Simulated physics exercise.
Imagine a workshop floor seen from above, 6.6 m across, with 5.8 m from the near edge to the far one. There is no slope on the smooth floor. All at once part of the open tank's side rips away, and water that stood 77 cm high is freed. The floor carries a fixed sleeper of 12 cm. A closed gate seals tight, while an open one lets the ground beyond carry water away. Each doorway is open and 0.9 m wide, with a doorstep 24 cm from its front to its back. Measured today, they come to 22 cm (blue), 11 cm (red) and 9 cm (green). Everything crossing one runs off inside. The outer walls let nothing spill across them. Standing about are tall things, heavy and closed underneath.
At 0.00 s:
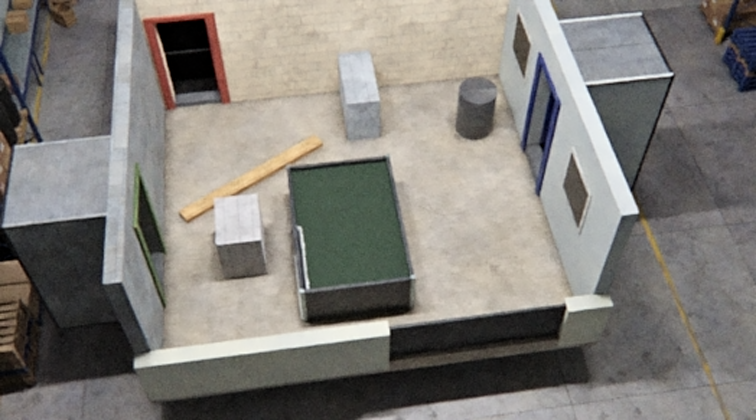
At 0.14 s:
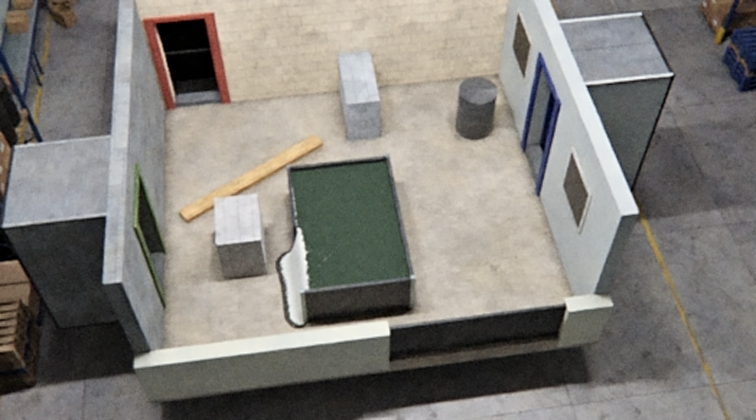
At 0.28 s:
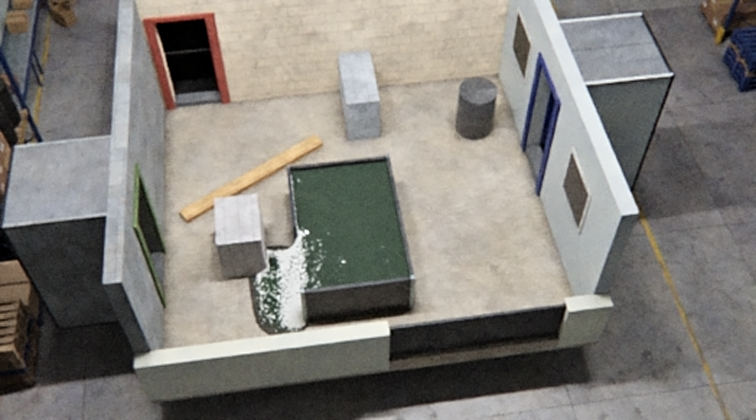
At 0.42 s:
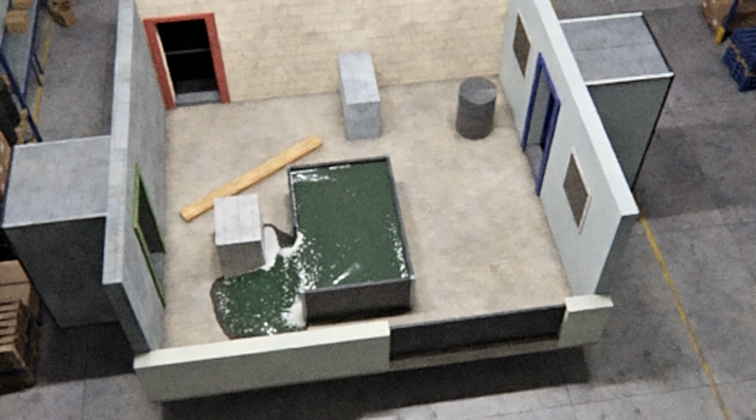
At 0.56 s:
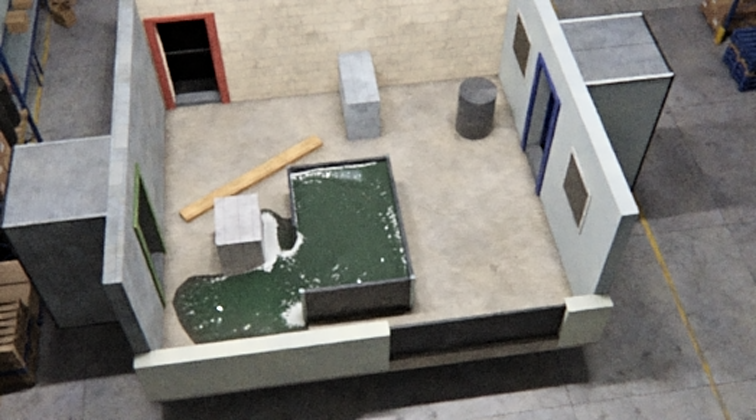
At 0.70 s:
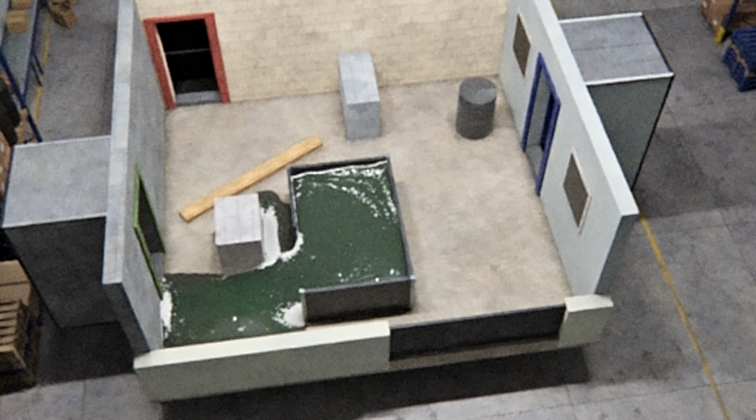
On a walled workshop floor seen from above, an open tank of dark green water stands still among blocks, a drum and a plank. Water bursts from its lower left side, foaming onto the floor, then spreads left around the nearby block and nears the green doorway as the tank's level drops.
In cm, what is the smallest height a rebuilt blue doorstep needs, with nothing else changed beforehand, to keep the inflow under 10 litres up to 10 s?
Close to 8 cm is just enough.
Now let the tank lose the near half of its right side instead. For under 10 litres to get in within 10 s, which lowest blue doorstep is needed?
That way, roughly 16 cm.
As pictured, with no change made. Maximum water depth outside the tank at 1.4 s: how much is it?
Roughly 66 cm.
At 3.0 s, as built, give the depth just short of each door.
Door by door in cm - blue 0, red 0, green 25.
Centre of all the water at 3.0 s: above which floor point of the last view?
I'd say around (278, 269).
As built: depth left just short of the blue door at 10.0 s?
About 11.5 centimetres.
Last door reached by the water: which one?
Answer: Blue door.
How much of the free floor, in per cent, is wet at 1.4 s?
20 %.
After 1.4 s water covers 20 % of the floor, deepest (66 cm) near (164, 377); it has not reached the blue door.
After 3.0 s water covers 45 % of the floor, deepest (34 cm) near (164, 377); it has not reached the blue door.
After 10.0 s water covers 95 % of the floor, deepest (12 cm) near (523, 194); 11 cm at the blue door, 0 litres in over its 22 cm doorstep.
At the blue door as built, the water arrived by 5.5 s and peaked near 12 cm at 9.6 s.
With a doorstep of 7 cm, 18 litres would have come in within the 10 s; with 9.5 cm, 4 litres. So under 10 litres takes about 8 cm.
